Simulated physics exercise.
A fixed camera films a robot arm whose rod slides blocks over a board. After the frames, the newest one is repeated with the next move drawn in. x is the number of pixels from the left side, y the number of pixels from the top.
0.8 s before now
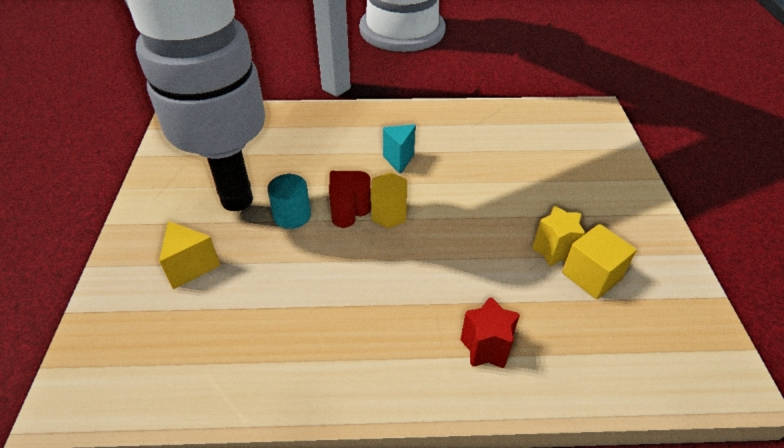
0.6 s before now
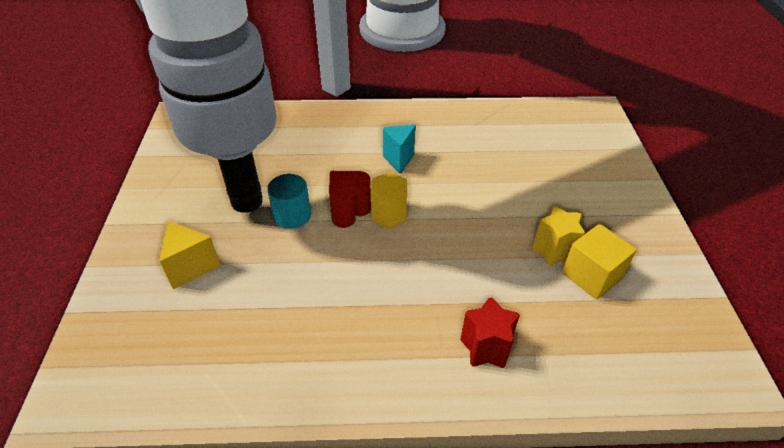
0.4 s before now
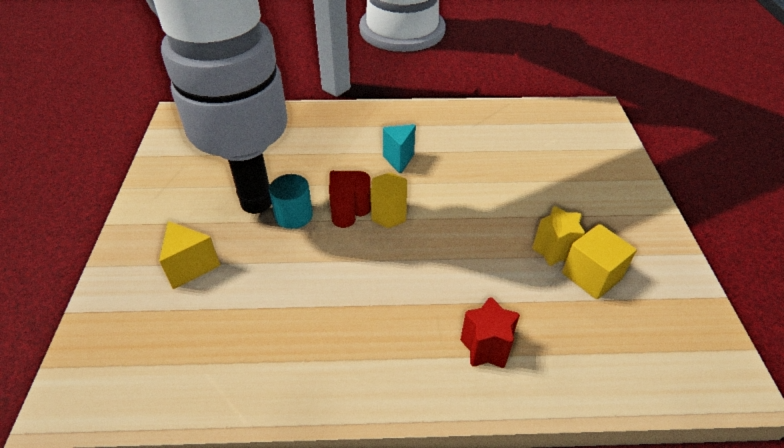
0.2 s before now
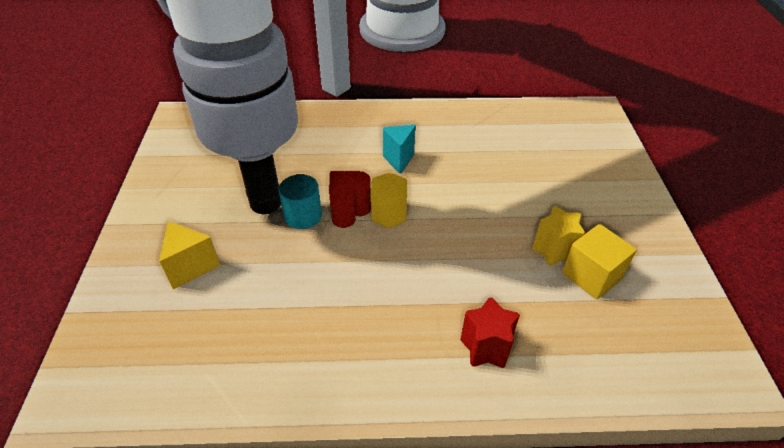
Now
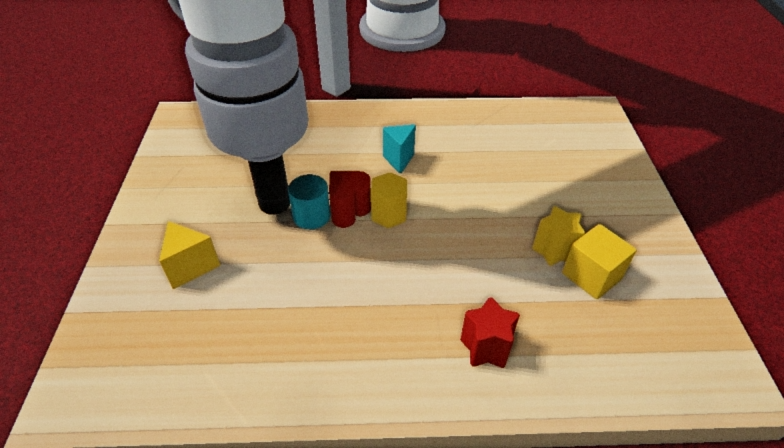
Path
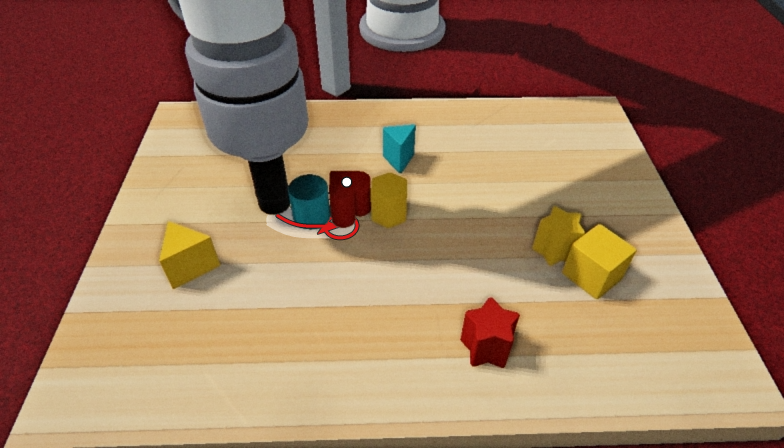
A robotic arm's black rod moves right across a wooden board toward a turquoise round block, while the other red, yellow and turquoise blocks stay still. The rod then meets the turquoise block and pushes it a short way right, closing the gap to the dark red block beside a yellow one.
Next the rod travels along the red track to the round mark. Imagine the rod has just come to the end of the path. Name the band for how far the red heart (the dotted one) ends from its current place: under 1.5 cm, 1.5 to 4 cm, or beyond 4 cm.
Distance: Above 4 cm.
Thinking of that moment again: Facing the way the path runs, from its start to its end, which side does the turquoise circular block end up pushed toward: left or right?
Left-hand side.
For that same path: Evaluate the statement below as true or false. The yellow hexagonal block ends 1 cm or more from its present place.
That claim is true.
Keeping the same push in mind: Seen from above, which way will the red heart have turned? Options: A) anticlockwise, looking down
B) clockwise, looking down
A: Anticlockwise, looking down.
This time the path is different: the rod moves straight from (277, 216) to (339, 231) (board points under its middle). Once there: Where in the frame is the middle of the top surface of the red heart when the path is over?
It sits at (391, 168).
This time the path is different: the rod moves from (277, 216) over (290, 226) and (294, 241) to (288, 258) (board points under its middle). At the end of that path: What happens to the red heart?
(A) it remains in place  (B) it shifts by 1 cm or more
The one that fits is B, it shifts by 1 cm or more.
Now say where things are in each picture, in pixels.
Rod's lower end at (238, 202); turquoise circular block at (287, 186); red heart at (347, 182); yellow hexagonal block at (389, 185), in the first frame.
Rod at (247, 203); blocks still, in the second frame.
Rod at (257, 204); blocks still, in the third frame.
Rod at (266, 204); turquoise circular block at (298, 186), in the fourth frame.
Rod at (275, 205); turquoise circular block at (308, 186); red heart at (347, 182); yellow hexagonal block at (389, 185), in the fifth frame.
Drawn move, from (277, 216) by way of (295, 224) and (318, 226) to (341, 226); the dot is on the red heart.
The first path, step by step. Halfway along, rod at (305, 215); turquoise circular block at (339, 192); red heart at (370, 177), turned 35° anticlockwise; yellow hexagonal block at (404, 182), turned 35° clockwise.
At the end, rod at (340, 215); turquoise circular block at (372, 186); red heart at (392, 165), turned 50° anticlockwise; yellow hexagonal block at (427, 178), turned 80° clockwise.
